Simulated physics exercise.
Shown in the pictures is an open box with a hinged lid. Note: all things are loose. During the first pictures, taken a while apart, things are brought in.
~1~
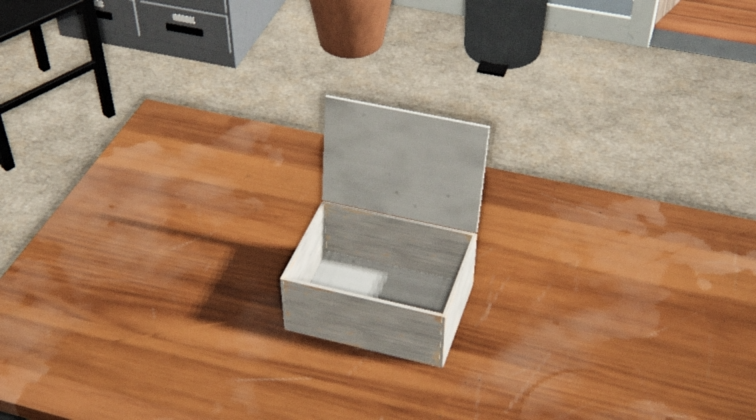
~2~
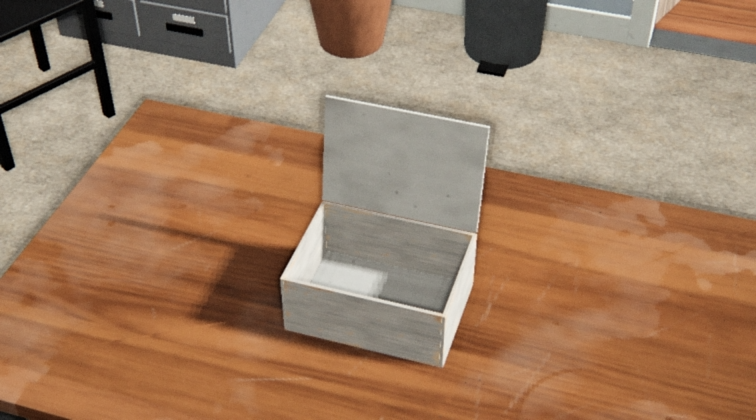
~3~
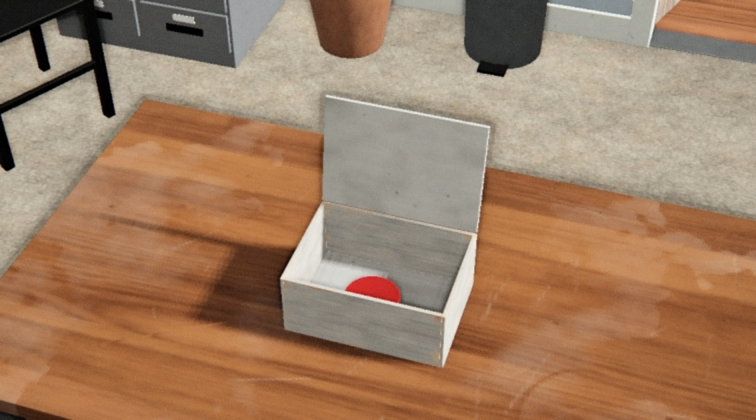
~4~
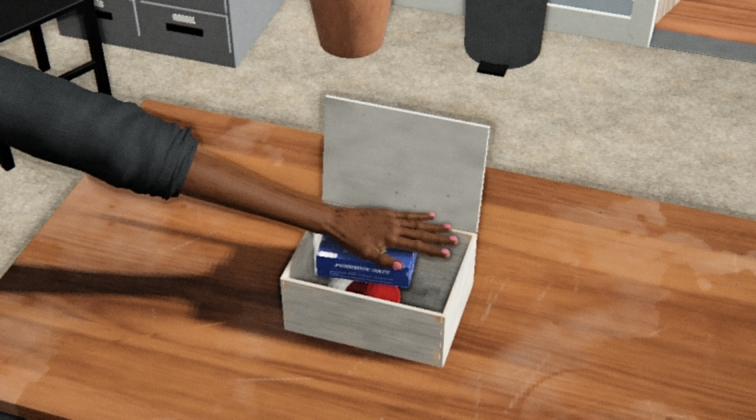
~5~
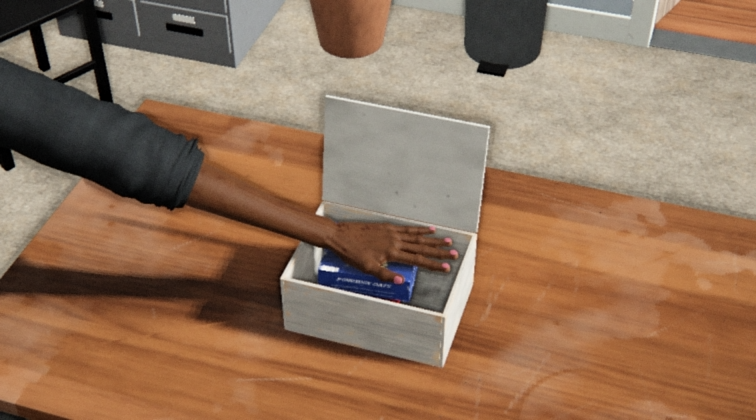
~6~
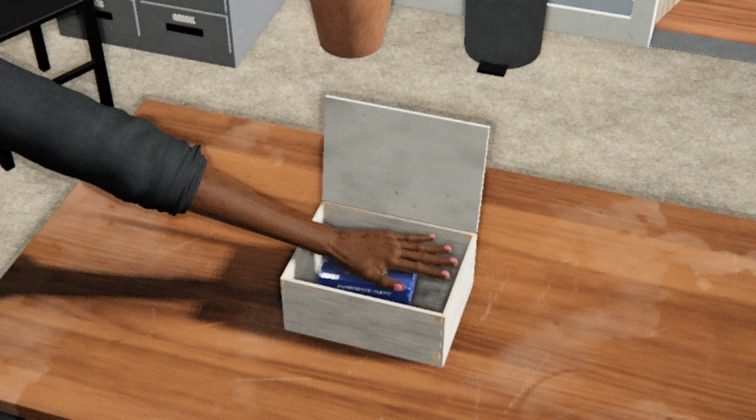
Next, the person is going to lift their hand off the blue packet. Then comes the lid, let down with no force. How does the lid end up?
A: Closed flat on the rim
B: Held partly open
A.
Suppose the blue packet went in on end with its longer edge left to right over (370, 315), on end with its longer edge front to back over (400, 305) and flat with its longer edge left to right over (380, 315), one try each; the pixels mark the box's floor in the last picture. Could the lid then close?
On the first go the lid is stopped short, on the second it is stopped short, on the third it comes to rest closed.
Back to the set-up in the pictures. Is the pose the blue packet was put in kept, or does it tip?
It stays as placed.
Then, 1.30 s on from there, lid 83° above the rim.
Then, 1.70 s on from there, lid 46° above the rim.
Then, 1.90 s on from there, lid 16° above the rim.
In the end, lid shut; both unmoved. At the end, from the last picture's camera, blue packet near (371, 269).
